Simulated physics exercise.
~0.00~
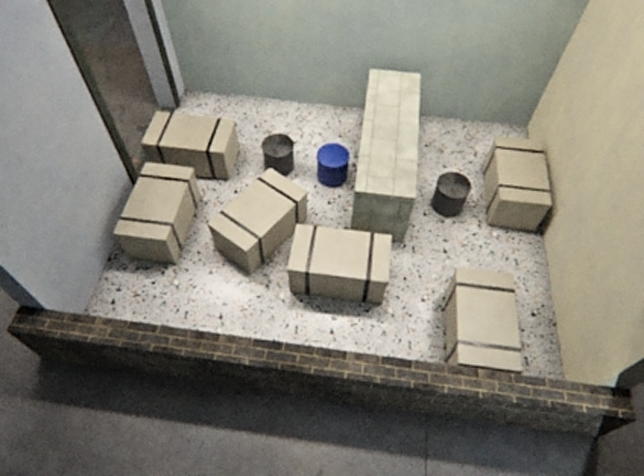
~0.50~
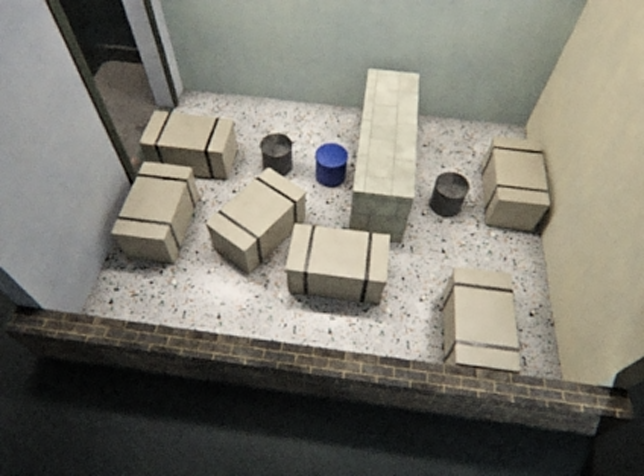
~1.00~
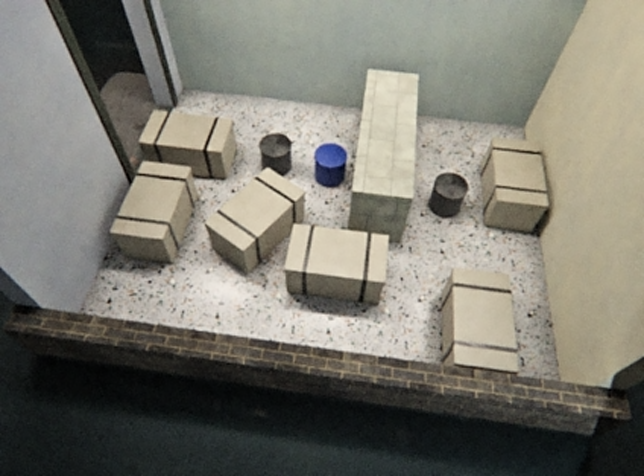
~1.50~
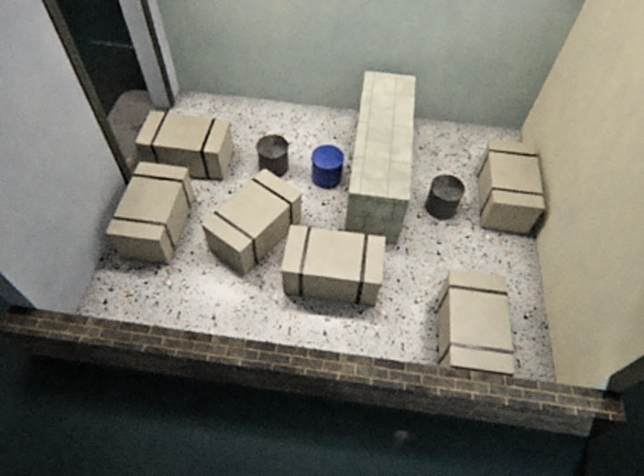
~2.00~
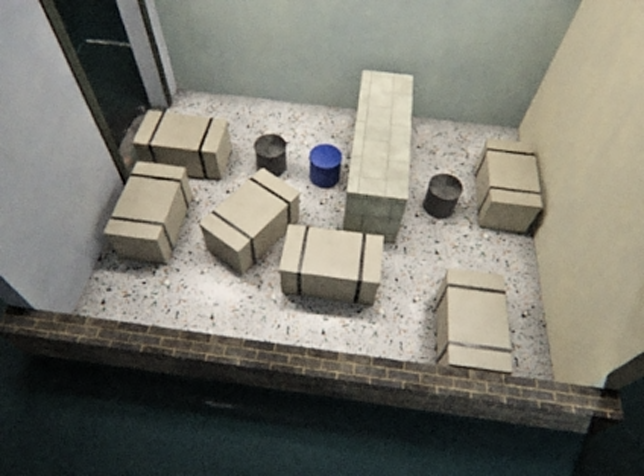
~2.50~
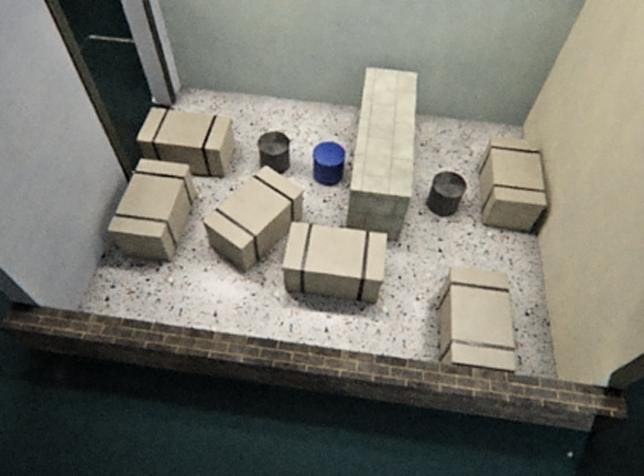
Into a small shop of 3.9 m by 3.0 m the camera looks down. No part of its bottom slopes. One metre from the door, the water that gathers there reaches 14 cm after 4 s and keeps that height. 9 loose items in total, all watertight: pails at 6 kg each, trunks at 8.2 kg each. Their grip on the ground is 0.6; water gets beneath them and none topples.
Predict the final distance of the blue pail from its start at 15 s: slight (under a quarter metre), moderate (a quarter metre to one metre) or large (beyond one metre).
Large.
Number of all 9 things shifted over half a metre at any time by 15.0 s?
Count: 8.
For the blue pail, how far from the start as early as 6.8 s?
Shift: About 20 cm.
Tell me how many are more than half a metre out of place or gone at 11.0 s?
I count 6 of them.
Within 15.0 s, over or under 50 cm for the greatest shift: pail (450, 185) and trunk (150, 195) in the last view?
Result, in order: Lower / higher.
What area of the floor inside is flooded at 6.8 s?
I'd put it close to 8.0 m2.
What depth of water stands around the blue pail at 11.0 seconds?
5 cm, roughly.
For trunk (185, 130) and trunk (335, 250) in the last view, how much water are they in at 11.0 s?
Around 5 cm and 5 cm.
After 3.5 s the blue pail is near (329, 153), 0.0 m from its start, aground; 0 afloat.
After 6.8 s the blue pail is near (319, 164), 0.2 m from its start, afloat; 3 afloat.
After 11.0 s the blue pail is near (351, 277), 1.4 m from its start, aground; 6 afloat.
After 15.0 s the blue pail is near (362, 298), 1.6 m from its start, aground; 7 afloat.
